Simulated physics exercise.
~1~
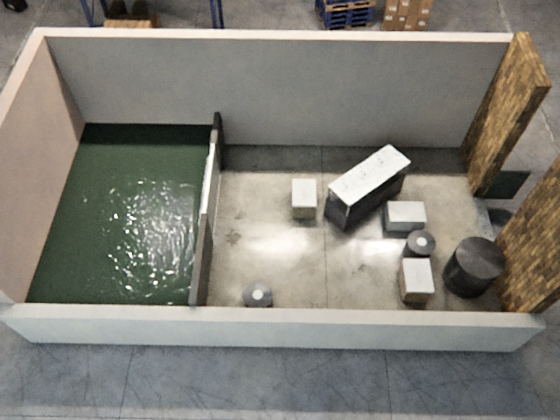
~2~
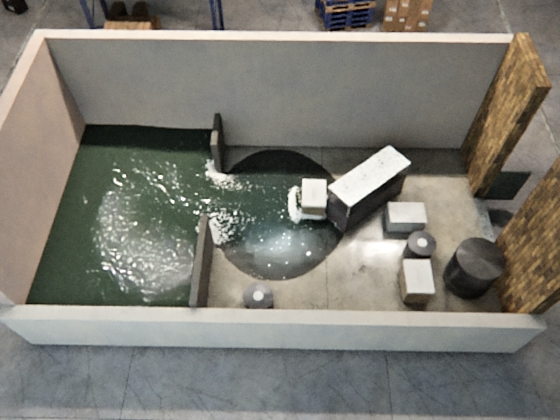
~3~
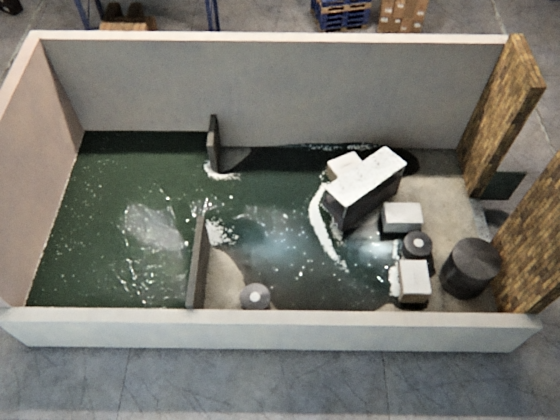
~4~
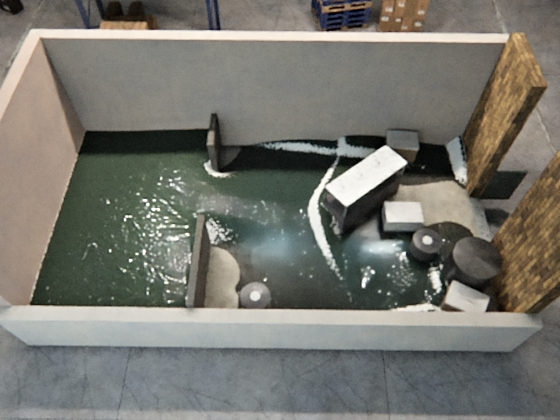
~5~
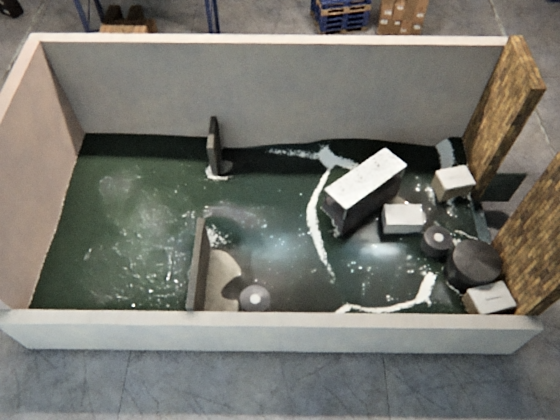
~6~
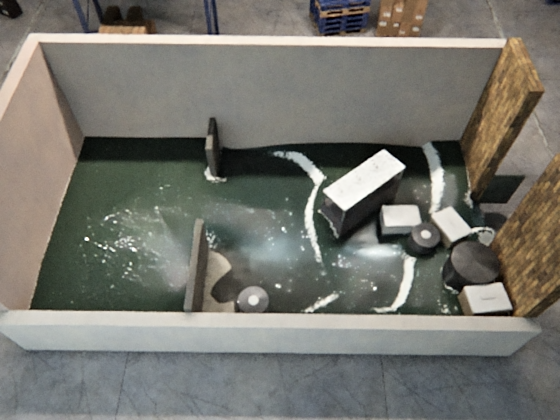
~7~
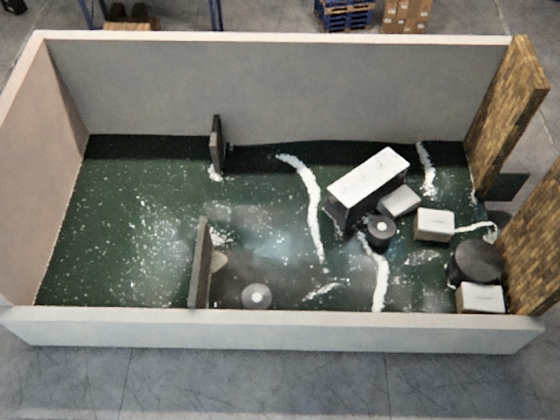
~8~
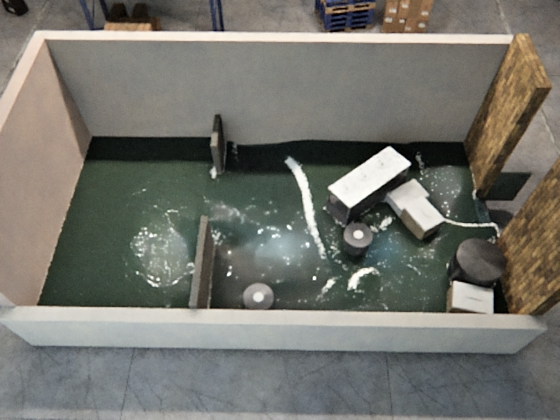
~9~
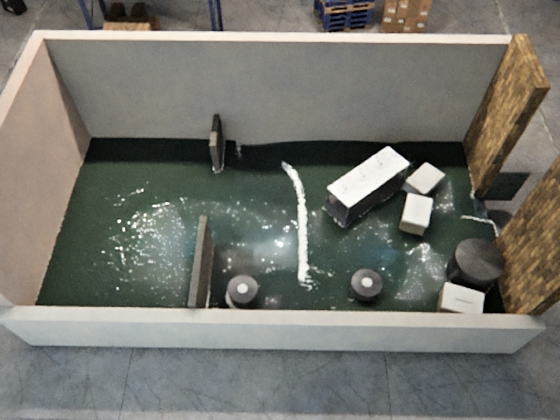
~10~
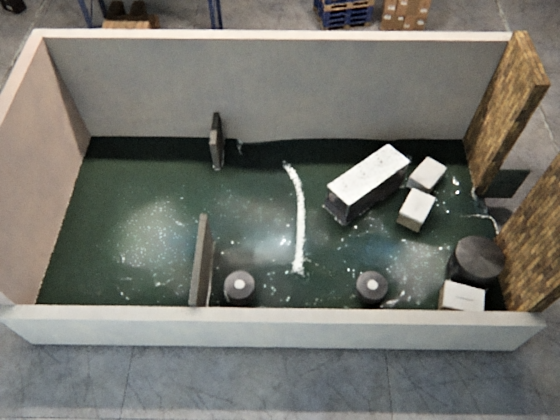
Dark green water burst from the left side of a walled box through a gap in its divider and flooded the right side, pushing pale blocks rightward before some drifted back, and it ended calmer, with blocks and round tubs scattered in the water.
